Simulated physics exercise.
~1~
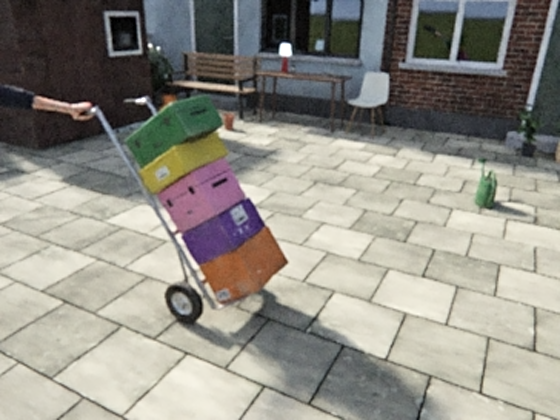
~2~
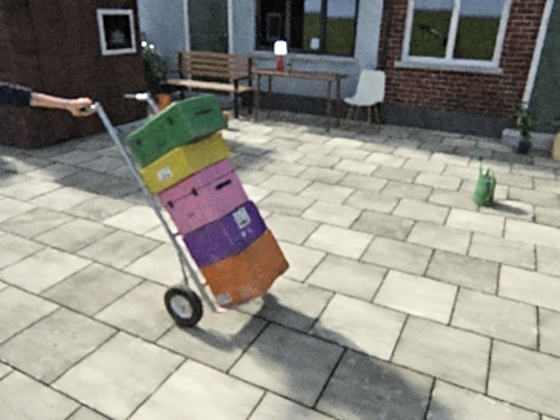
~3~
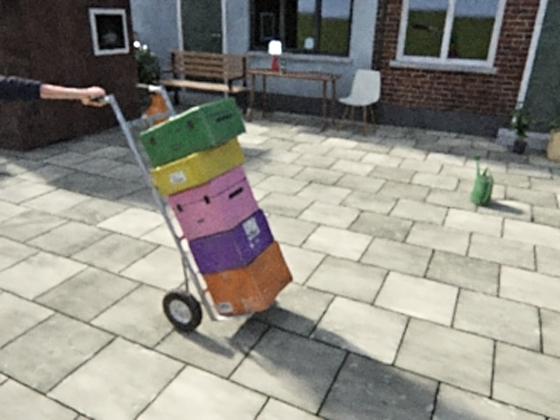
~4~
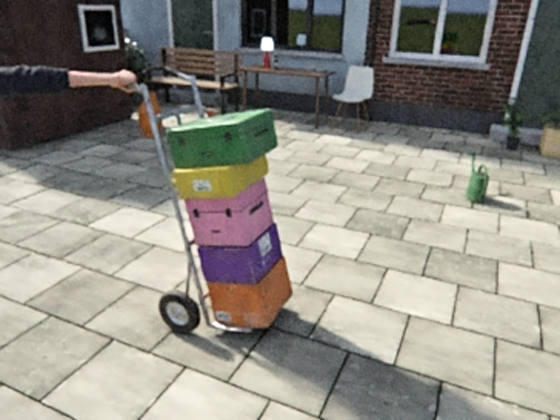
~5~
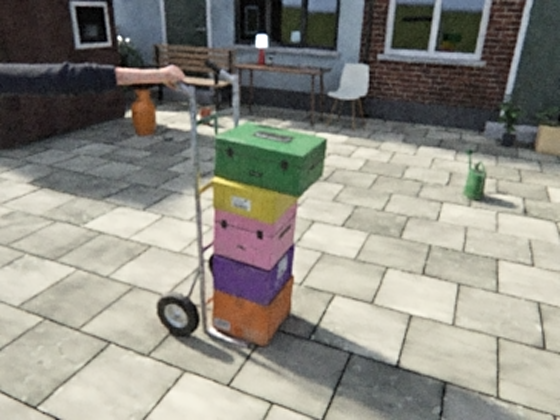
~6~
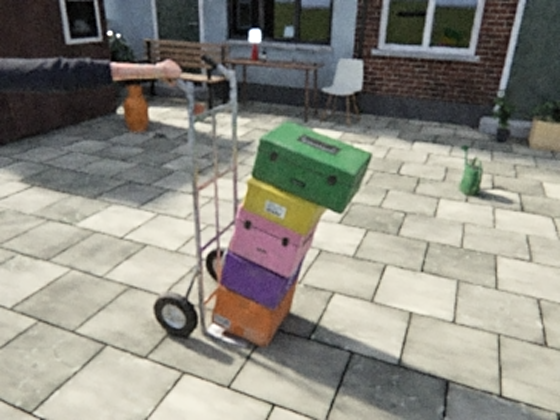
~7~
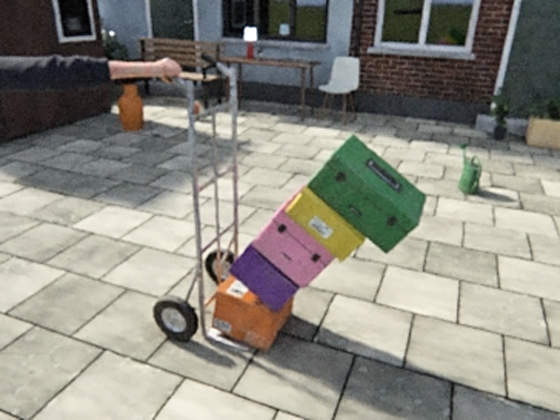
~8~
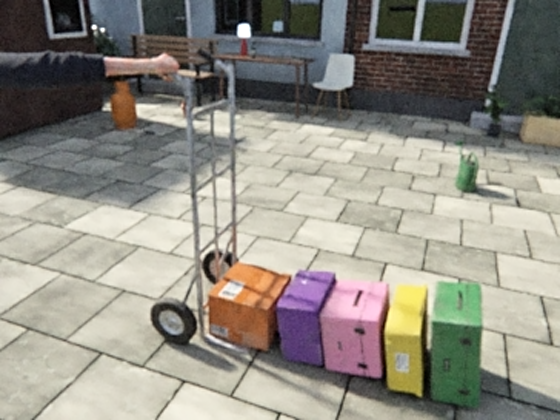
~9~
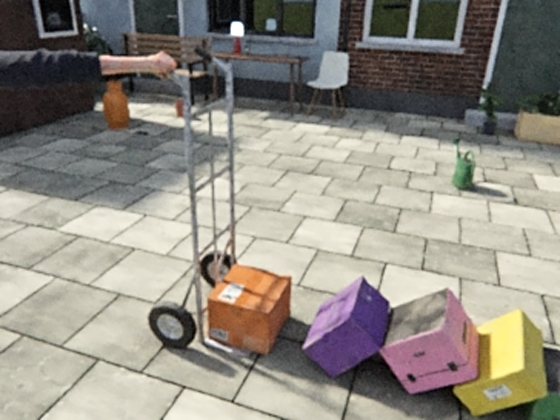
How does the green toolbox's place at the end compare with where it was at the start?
At the start the green toolbox sits on top of the stack on the tilted hand truck. By the end it is off the truck at the far lower right, mostly out of view beyond the yellow box.
Stacked boxes topple right as an arm tips a hand truck upright, leaving only orange aboard.
